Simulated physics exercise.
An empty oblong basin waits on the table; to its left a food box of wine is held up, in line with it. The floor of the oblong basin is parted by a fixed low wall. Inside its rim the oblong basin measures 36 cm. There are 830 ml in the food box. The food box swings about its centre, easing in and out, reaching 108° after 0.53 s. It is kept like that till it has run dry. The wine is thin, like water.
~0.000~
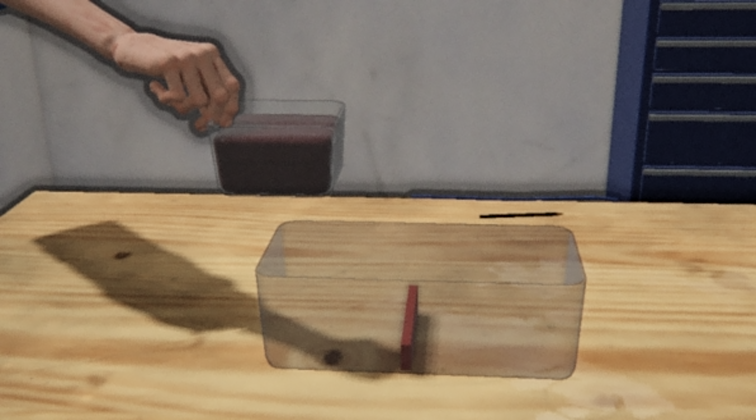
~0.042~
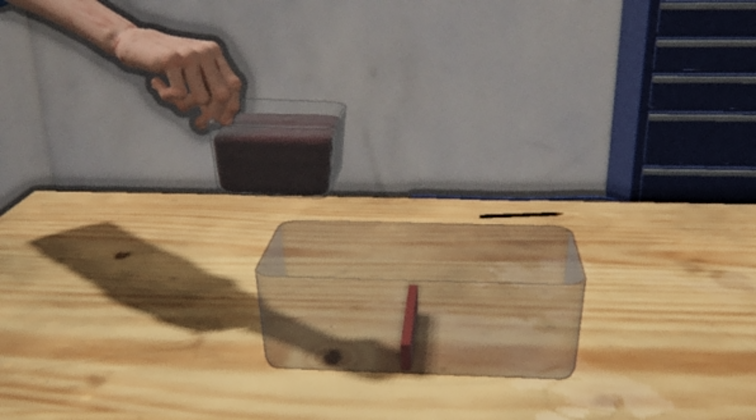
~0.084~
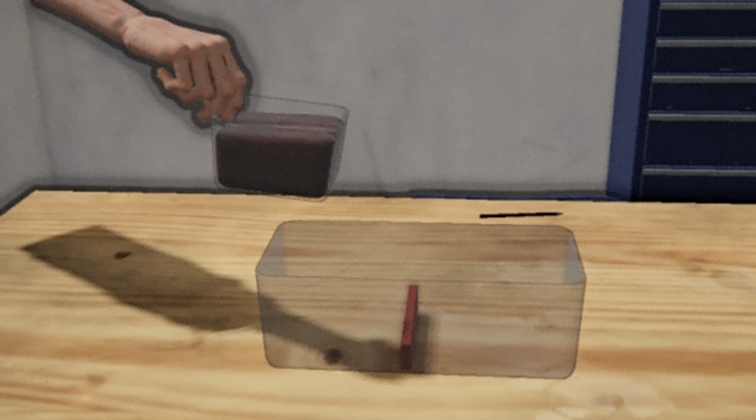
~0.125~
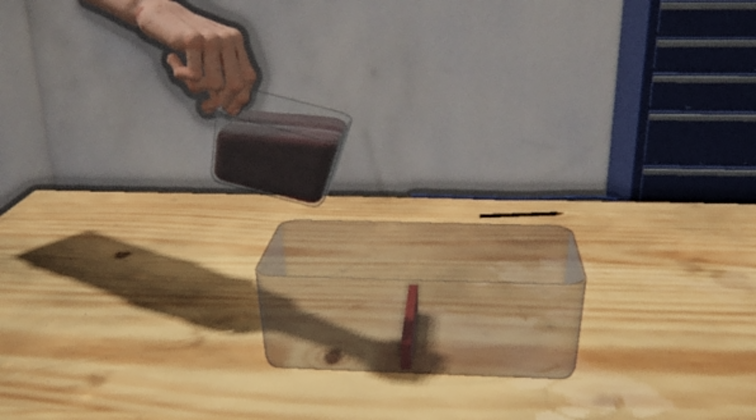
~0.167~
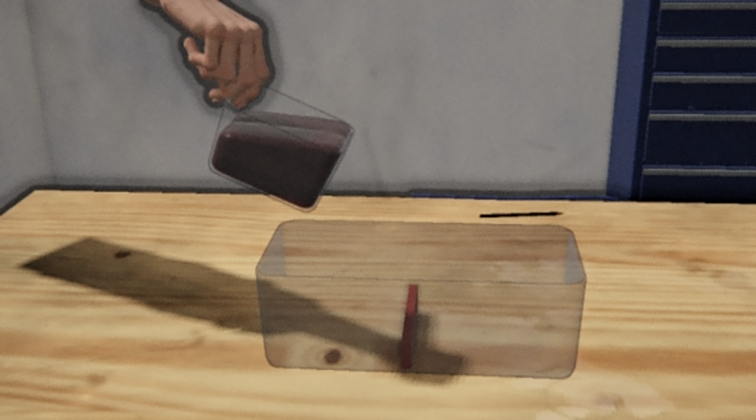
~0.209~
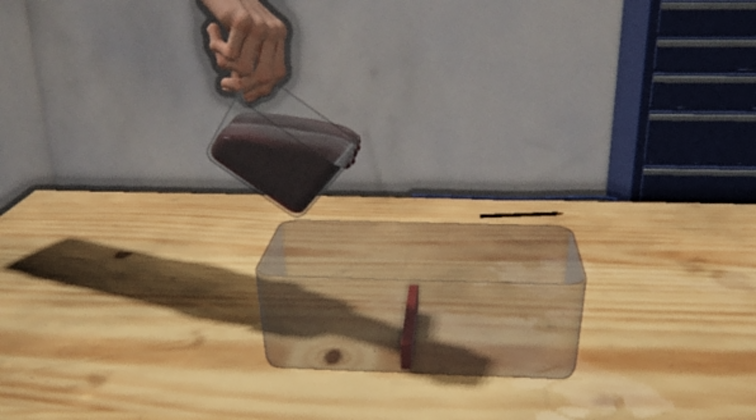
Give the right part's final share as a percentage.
Roughly 34 per cent is past the wall.
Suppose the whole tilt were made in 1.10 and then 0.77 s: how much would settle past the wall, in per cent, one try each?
First 50, then 40 per cent.
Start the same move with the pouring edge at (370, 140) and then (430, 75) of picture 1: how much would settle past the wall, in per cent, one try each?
First 50, then 80 per cent.
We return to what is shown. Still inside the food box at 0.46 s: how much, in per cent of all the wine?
Near 20 in a hundred.
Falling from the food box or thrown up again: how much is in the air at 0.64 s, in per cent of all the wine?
Some 6 per cent.
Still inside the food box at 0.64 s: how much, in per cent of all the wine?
Near 3 in a hundred.
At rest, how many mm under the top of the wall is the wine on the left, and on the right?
Some 12 mm on the left and 24 mm on the right.
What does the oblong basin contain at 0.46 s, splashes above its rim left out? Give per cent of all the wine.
Some 46 per cent.
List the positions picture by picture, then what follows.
In the first frame, tilt 0°; pouring edge (339, 116); surface from (224, 125) to (338, 126); the oblong basin's rim runs from (269, 248) to (578, 256); the wall's top is at (410, 314).
In the second frame, tilt 2°; pouring edge (340, 118); surface from (224, 125) to (338, 127).
In the third frame, tilt 7°; pouring edge (343, 123); surface from (226, 123) to (341, 129).
In the fourth frame, tilt 14°; pouring edge (346, 131); surface from (228, 121) to (344, 131).
In the fifth frame, tilt 24°; pouring edge (349, 143); surface from (227, 125) to (349, 135); 1 per cent is over the edge.
In the sixth frame, tilt 36°; pouring edge (349, 157); surface from (226, 125) to (345, 144); 5 per cent is over the edge.
Then, 0.46 s in, the tilt is 103° and 21 per cent is still to pour, 32 is left of the wall and 14 right of it.
Then, 0.64 s in, the tilt is 108° and 3 per cent is still to pour, 66 is left of the wall and 25 right of it.
Then, 0.82 s in, the tilt is 108° and 0 per cent is still to pour, 62 is left of the wall and 32 right of it.
Then, 1.03 s in, the tilt is 108° and 0 per cent is still to pour, 62 is left of the wall and 34 right of it.
Finally, 62 per cent lies left of the wall, 34 right of it and 4 outside.
